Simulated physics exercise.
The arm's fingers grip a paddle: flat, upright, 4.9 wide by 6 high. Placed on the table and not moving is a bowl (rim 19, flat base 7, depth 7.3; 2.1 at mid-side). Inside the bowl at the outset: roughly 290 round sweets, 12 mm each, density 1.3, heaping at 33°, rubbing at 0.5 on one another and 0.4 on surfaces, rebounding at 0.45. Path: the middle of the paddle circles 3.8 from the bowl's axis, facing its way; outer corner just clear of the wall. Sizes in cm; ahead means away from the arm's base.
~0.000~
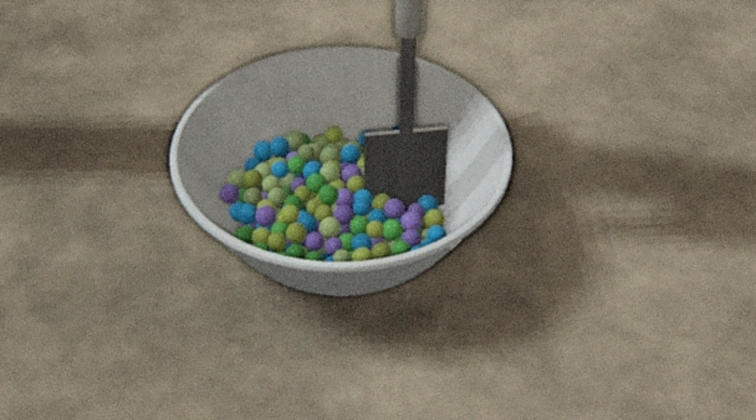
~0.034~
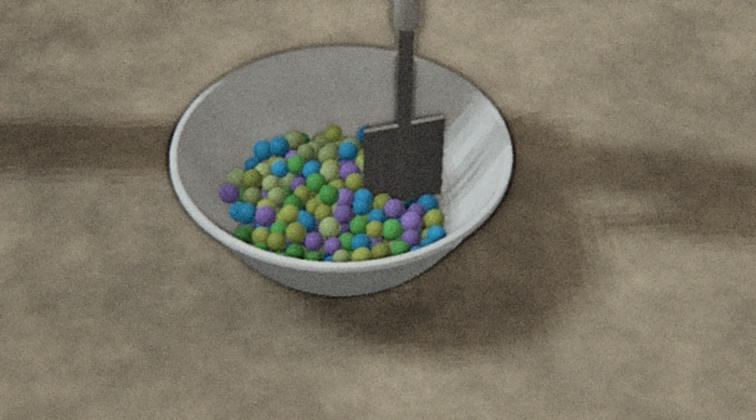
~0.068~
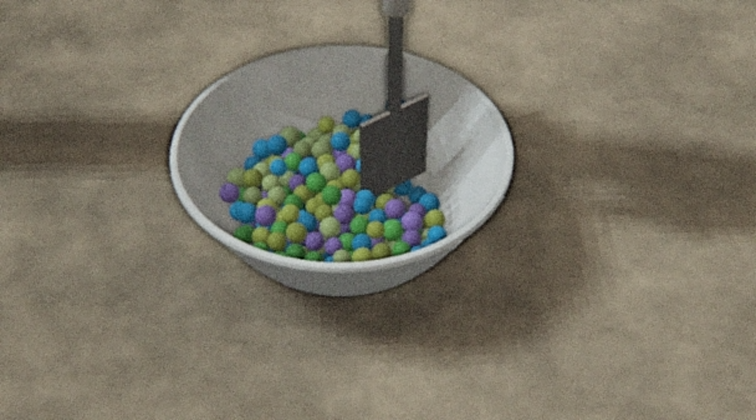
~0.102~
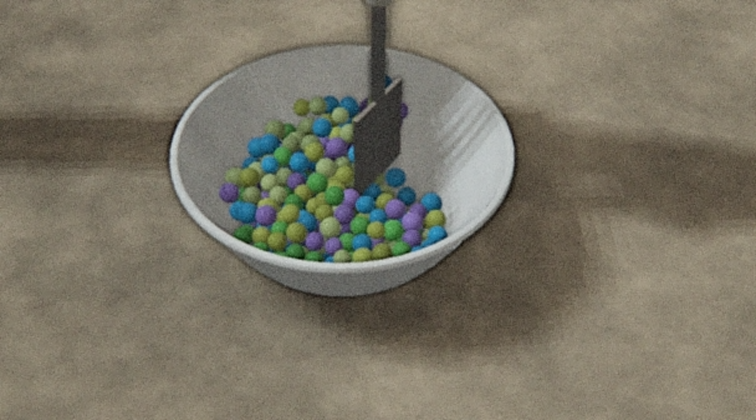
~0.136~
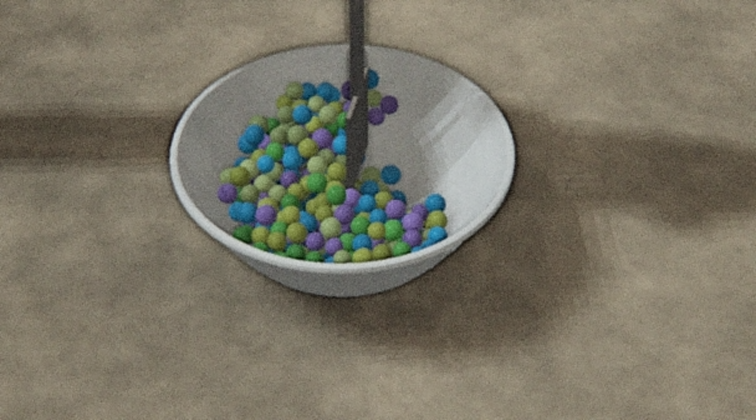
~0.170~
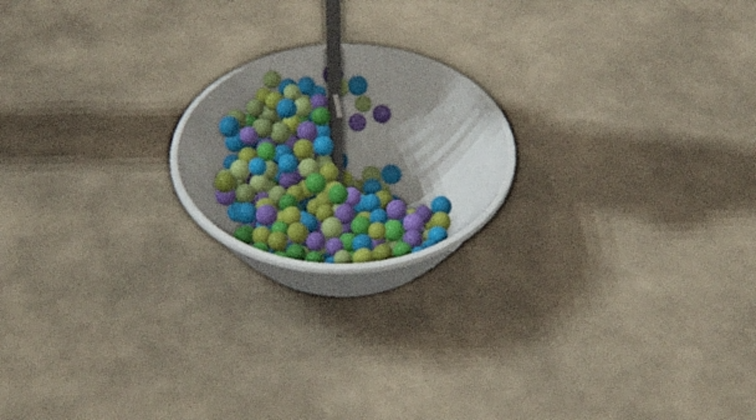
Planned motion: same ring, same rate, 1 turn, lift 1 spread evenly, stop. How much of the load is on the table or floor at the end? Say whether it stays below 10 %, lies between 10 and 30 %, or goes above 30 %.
It stays below 10 %.
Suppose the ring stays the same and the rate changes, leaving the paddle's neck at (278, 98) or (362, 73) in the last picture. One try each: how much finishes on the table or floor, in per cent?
First try: About 25 %; second try: About 0 %.
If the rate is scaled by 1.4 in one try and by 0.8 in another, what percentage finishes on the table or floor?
I'd expect about 15 per cent, then about 0 per cent.
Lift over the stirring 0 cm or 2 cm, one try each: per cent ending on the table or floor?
Close to 5 percent and close to 0 percent.
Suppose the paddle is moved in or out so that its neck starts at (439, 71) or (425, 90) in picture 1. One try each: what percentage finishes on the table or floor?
Roughly 0 and 0 per cent.
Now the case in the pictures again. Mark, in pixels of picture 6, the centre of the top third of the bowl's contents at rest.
I'd say close to (402, 169).
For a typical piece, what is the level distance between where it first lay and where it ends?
Level distance: About 7 cm.
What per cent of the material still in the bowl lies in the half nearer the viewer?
Some 45 per cent.
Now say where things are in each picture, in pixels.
The first frame shows paddle neck at (407, 110), 0° round; upper third of the load around (332, 197), from x 230 to 435, top at y 135; 292 in the bowl.
The second frame shows paddle neck at (405, 103), 9° round; upper third of the load around (330, 194), from x 230 to 435, top at y 130.
The third frame shows paddle neck at (395, 89), 29° round; upper third of the load around (332, 183), from x 230 to 435, top at y 105.
The fourth frame shows paddle neck at (378, 79), 50° round; upper third of the load around (328, 166), from x 230 to 440, top at y 85.
The fifth frame shows paddle neck at (357, 72), 71° round; upper third of the load around (314, 159), from x 230 to 440, top at y 80.
The sixth frame shows paddle neck at (334, 70), 92° round; upper third of the load around (292, 155), from x 225 to 440, top at y 75; 292 in the bowl.
By 0.34 s, 194° round, highest piece 9 above the table; 289 in the bowl, 3 in flight or on the tool.
By 0.50 s, 297° round, highest piece 10 above the table; 279 in the bowl, 5 on the table or floor, 8 in flight or on the tool.
By 0.79 s, 0° round, highest piece 6 above the table; 276 in the bowl, 16 on the table or floor.
By 1.49 s, 0° round, highest piece 6 above the table; 276 in the bowl, 16 on the table or floor.
Final count, 276 in the bowl, 16 on the table or floor. That is 5 % on the table or floor.
